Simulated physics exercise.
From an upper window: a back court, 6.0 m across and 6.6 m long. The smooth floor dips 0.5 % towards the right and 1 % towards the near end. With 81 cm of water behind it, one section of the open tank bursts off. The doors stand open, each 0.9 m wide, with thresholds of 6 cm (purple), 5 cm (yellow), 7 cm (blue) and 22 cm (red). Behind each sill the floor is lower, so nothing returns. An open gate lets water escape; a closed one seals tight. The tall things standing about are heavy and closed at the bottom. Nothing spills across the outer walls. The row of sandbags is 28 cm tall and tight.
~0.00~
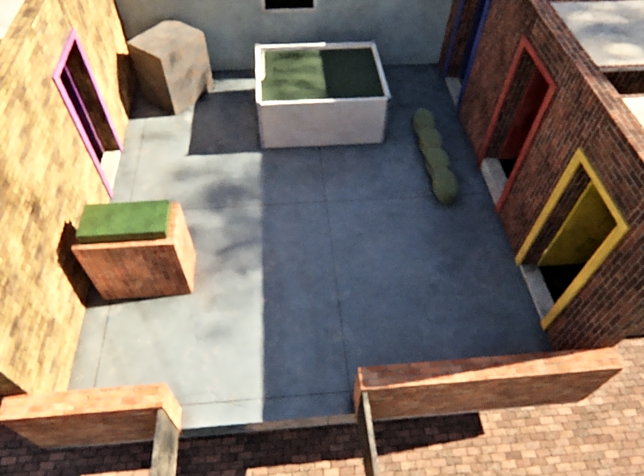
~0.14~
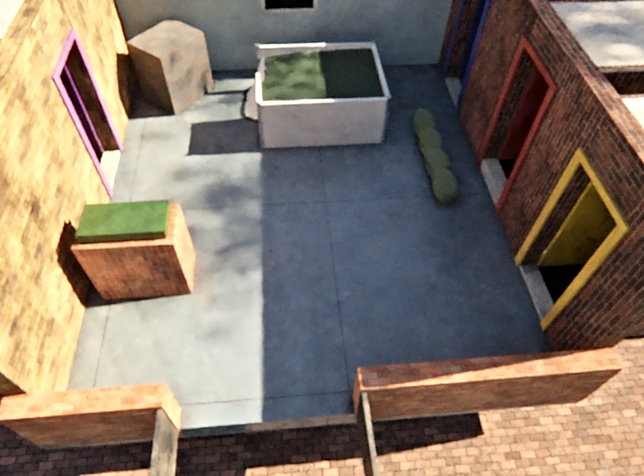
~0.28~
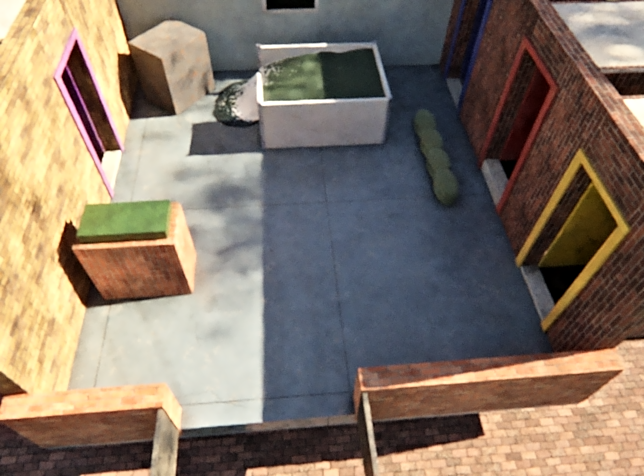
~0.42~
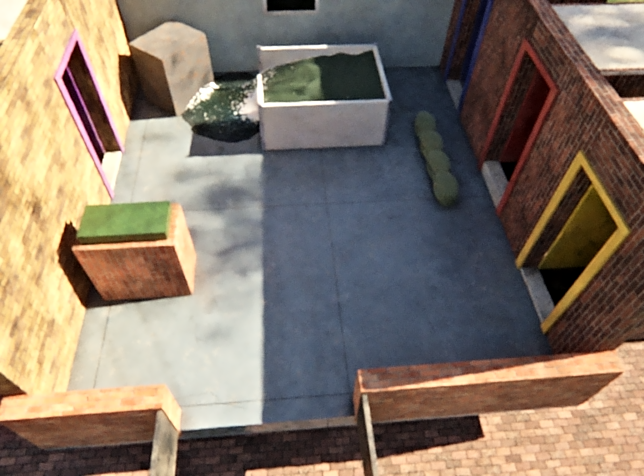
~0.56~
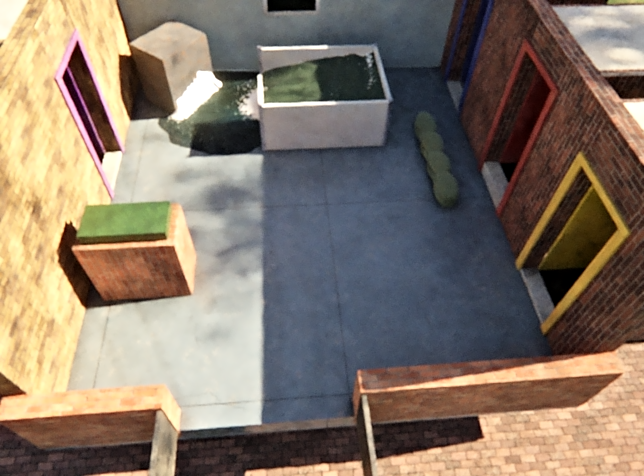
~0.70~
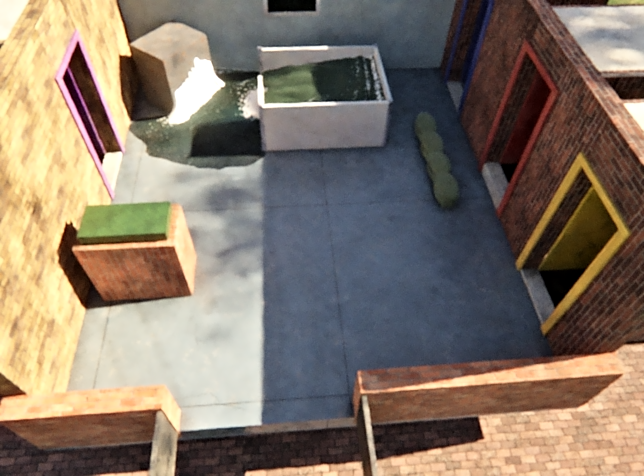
Water bursts from the left end of the white-walled open tank at the back of a still, sunlit court. Foaming white and dark green, it spreads left across the smooth floor to the base of the tan block, then widens towards the purple-framed doorway and a little towards the near end.
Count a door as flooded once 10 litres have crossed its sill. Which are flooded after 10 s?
Within that time: At the purple door it goes over the limit; at the yellow door it goes over the limit; at the blue door it exceeds the limit; at the red door it stays under the limit.
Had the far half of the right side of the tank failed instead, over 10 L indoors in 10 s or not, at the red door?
Then: Red not over.
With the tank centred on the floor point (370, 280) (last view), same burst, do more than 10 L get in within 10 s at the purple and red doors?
Against that limit: Purple past it, red not over.
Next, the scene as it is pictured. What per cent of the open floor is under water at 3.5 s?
About 40 per cent.
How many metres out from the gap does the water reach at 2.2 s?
About 5.6 m.
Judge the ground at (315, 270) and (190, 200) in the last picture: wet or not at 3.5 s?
In that order: Under water, flooded.
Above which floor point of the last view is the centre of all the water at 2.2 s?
Near (264, 124).
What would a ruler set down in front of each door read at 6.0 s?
In cm: Purple 9, yellow 10, blue 11, red 6.
After 1.4 s water covers 15 % of the floor and is deepest (60 cm) near (198, 77); purple door 18 cm at the sill, 13 L in, yellow door not reached, blue door not reached, red door not reached.
After 2.2 s water covers 25 % of the floor and is deepest (41 cm) near (215, 93); purple door 18 cm at the sill, 78 L in, yellow door not reached, blue door not reached, red door not reached.
After 3.5 s water covers 40 % of the floor and is deepest (31 cm) near (124, 260); purple door 14 cm at the sill, 151 L in, yellow door not reached, blue door 10 cm at the sill, 4 L in, red door not reached.
After 6.0 s water covers 85 % of the floor and is deepest (22 cm) near (124, 260); purple door 9 cm at the sill, 213 L in, yellow door 10 cm at the sill, 1 L in, blue door 11 cm at the sill, 32 L in, red door 6 cm at the sill, 0 L in.
After 10.0 s water covers 90 % of the floor and is deepest (14 cm) near (550, 382); purple door 7 cm at the sill, 226 L in, yellow door 10 cm at the sill, 62 L in, blue door 8 cm at the sill, 51 L in, red door 4 cm at the sill, 0 L in.
